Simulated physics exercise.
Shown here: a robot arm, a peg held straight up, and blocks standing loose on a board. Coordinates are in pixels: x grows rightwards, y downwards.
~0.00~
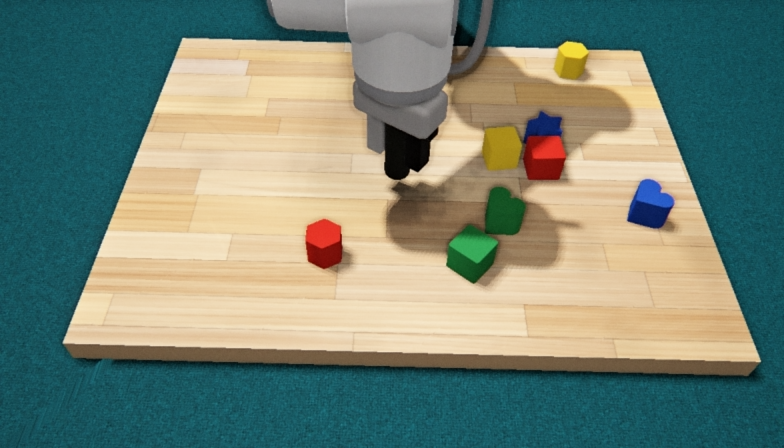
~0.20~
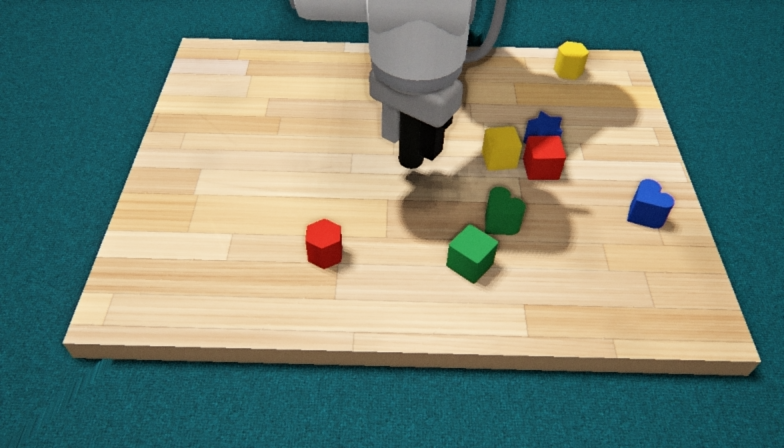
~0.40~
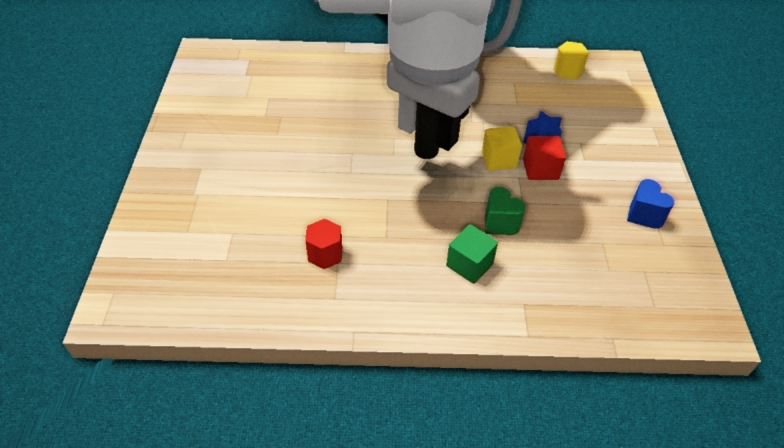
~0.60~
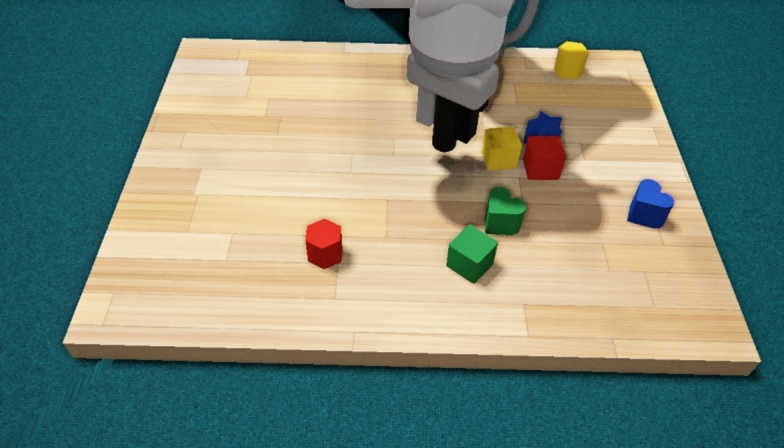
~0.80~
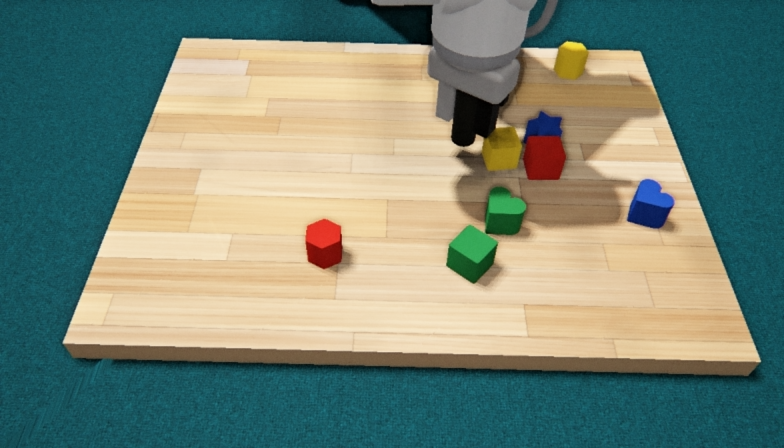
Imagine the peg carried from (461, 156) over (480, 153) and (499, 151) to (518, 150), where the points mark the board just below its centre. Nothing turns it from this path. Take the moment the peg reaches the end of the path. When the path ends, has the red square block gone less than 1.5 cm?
No - that is not the case.
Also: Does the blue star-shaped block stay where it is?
It seems not.
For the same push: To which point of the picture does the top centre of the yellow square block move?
At the end it should sit near (550, 137).
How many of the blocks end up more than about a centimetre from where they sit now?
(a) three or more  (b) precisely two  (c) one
Correct choice: A.
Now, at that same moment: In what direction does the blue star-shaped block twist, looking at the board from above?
I'd predict that, seen from above, the blue star-shaped block rotates counter-clockwise.
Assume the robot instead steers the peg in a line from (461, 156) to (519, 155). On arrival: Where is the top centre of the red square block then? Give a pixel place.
Pixel (582, 153).
On the path given first. Halfway along, peg (493, 136); yellow square block (522, 135), turned 20° clockwise; red square block (554, 147), turned 15° clockwise.
At the end, peg (522, 135); yellow square block (550, 137), turned 40° clockwise; blue star-shaped block (562, 120), turned 30° anticlockwise; red square block (577, 154), turned 35° clockwise.
